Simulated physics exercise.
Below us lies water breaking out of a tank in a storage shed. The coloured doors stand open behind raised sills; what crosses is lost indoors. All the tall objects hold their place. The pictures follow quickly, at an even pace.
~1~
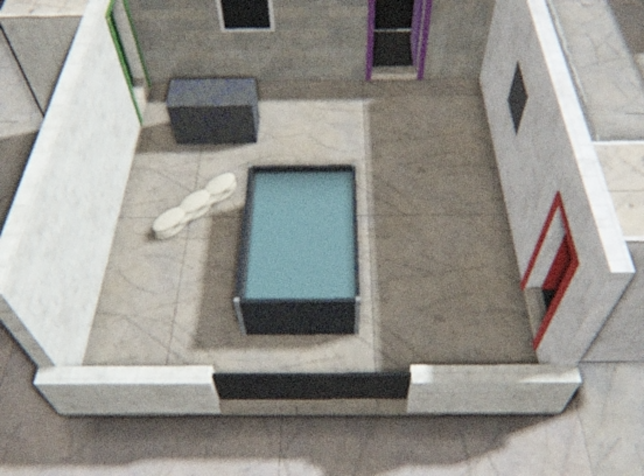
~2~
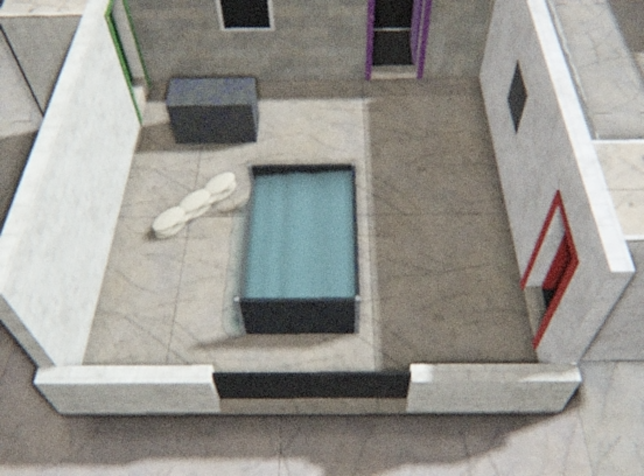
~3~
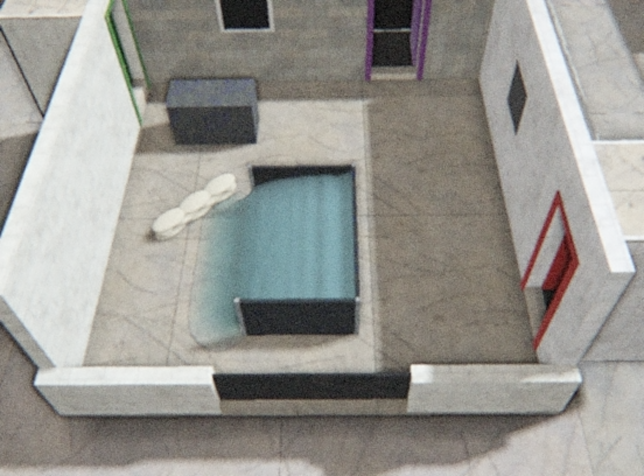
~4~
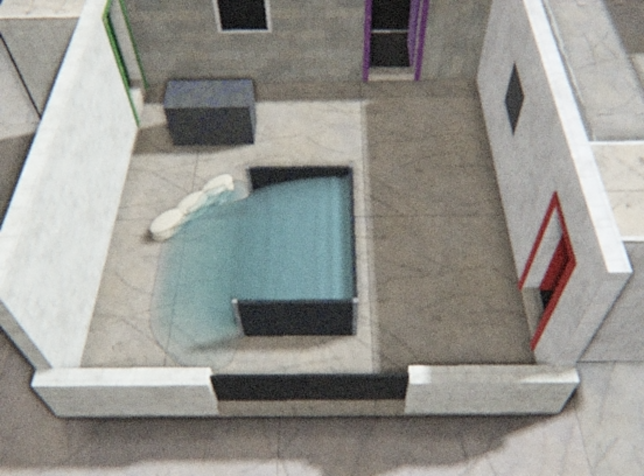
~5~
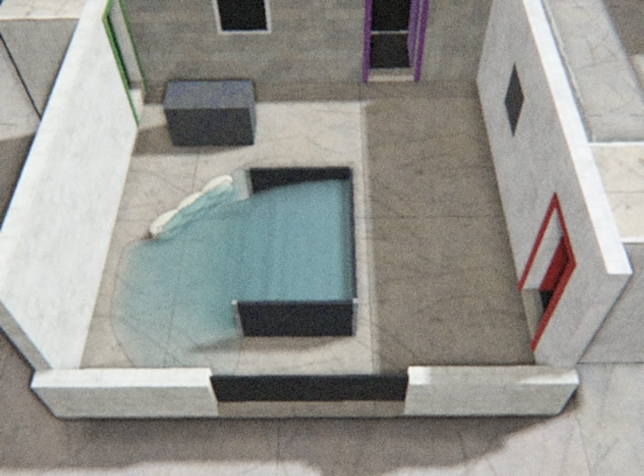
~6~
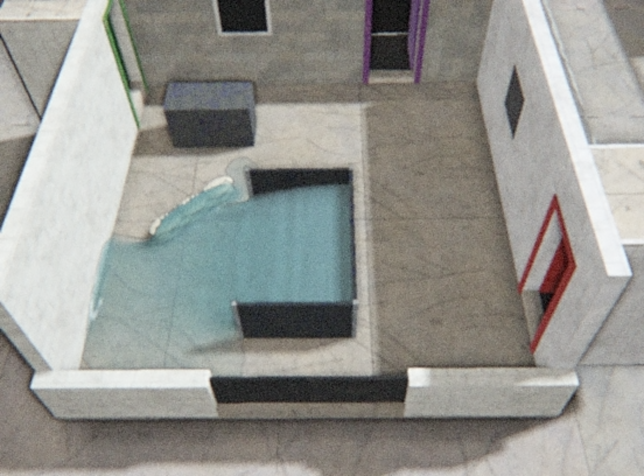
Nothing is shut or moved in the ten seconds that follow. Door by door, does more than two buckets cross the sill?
One by one: The red door floods; the purple door holds within the limit; the green door holds within the limit.
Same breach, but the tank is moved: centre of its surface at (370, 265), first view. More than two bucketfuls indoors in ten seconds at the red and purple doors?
Red keeps below it; purple is under.
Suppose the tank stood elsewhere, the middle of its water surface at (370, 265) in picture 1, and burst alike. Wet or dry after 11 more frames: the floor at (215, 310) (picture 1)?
At that place: Wet.
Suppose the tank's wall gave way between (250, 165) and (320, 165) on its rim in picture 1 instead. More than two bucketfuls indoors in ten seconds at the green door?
In short: Green is under.
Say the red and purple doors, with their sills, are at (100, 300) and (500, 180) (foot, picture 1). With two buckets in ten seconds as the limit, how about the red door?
Then: Red door takes more.
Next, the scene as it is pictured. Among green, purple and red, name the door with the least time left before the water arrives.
I say the green-painted one.
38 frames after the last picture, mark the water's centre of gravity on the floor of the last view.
Roughly at (302, 232).
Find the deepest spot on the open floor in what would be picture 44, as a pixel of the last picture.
Roughly at (482, 123).
A moment on, water covers 30 % of the floor; the red door not reached, the purple door not reached, the green door not reached.
Next, water covers 40 % of the floor; the red door not reached, the purple door not reached, the green door wet at the sill, nothing in.
Then, water covers 70 % of the floor; the red door wet at the sill, nothing in, the purple door wet at the sill, nothing in, the green door wet at the sill, nothing in.
Later, water covers 95 % of the floor; the red door far over two buckets in, the purple door wet at the sill, nothing in, the green door wet at the sill, nothing in.
In the end, water covers 100 % of the floor; the red door far over two buckets in, the purple door under two buckets in, the green door wet at the sill, nothing in.
